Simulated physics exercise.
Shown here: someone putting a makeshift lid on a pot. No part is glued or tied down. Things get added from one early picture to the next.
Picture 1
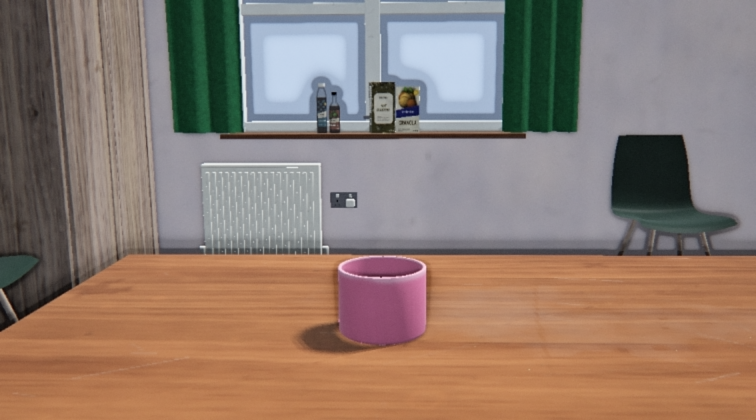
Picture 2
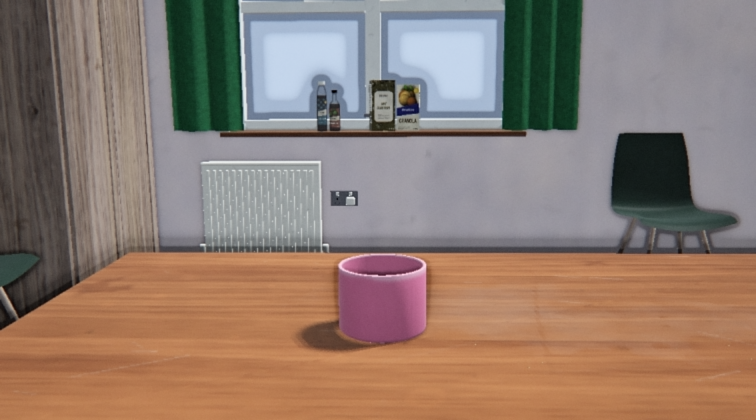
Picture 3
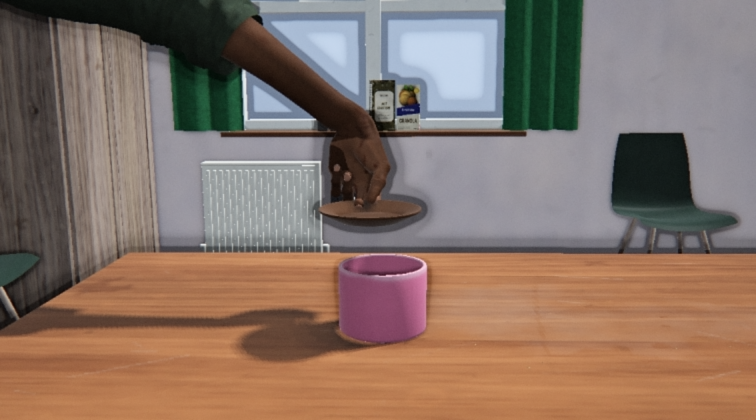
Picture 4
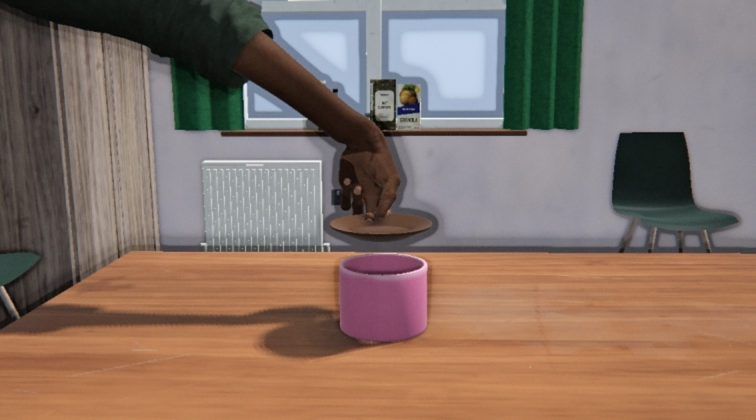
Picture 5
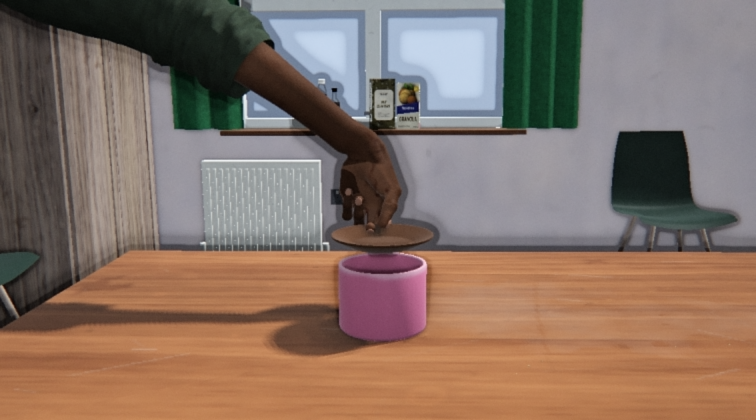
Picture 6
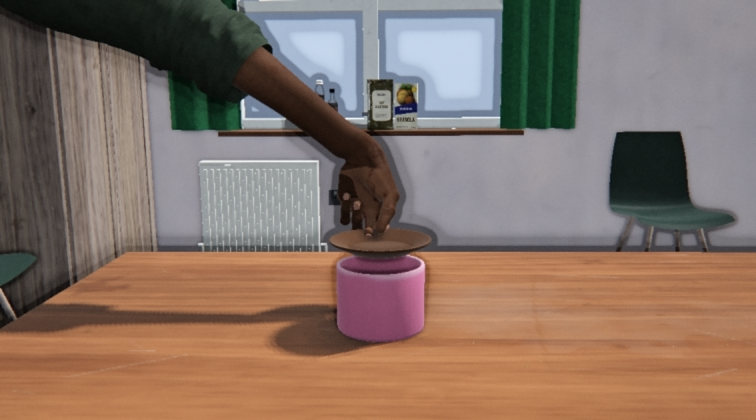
The clip opens on a pink mug standing alone on a wooden table, with green curtains and a window behind it. An arm in a dark green sleeve reaches in from the left, holding a brown saucer above the mug, then lowers it onto the rim, fingers still gripping it.
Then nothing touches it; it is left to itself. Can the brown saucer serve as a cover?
Yes.
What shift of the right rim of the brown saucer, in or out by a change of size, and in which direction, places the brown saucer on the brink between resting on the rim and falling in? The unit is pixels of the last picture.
About 12 pixels to the left.
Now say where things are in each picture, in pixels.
In the first picture, mug (382, 298).
In the second picture, mug (382, 296).
In the third picture, still on the way; brown saucer (370, 214); mug (383, 296).
In the fourth picture, still on the way; brown saucer (381, 229); mug (383, 296).
In the fifth picture, still on the way; brown saucer (382, 240); mug (383, 295).
In the sixth picture, in place, still held; brown saucer (380, 245); mug (381, 295).
Then, 0.10 s past the last view, brown saucer travelled a little near (380, 257).
Then, 0.40 s past the last view, brown saucer sitting on the rim near (380, 257).
Finally, the brown saucer works as a lid, near (380, 257).
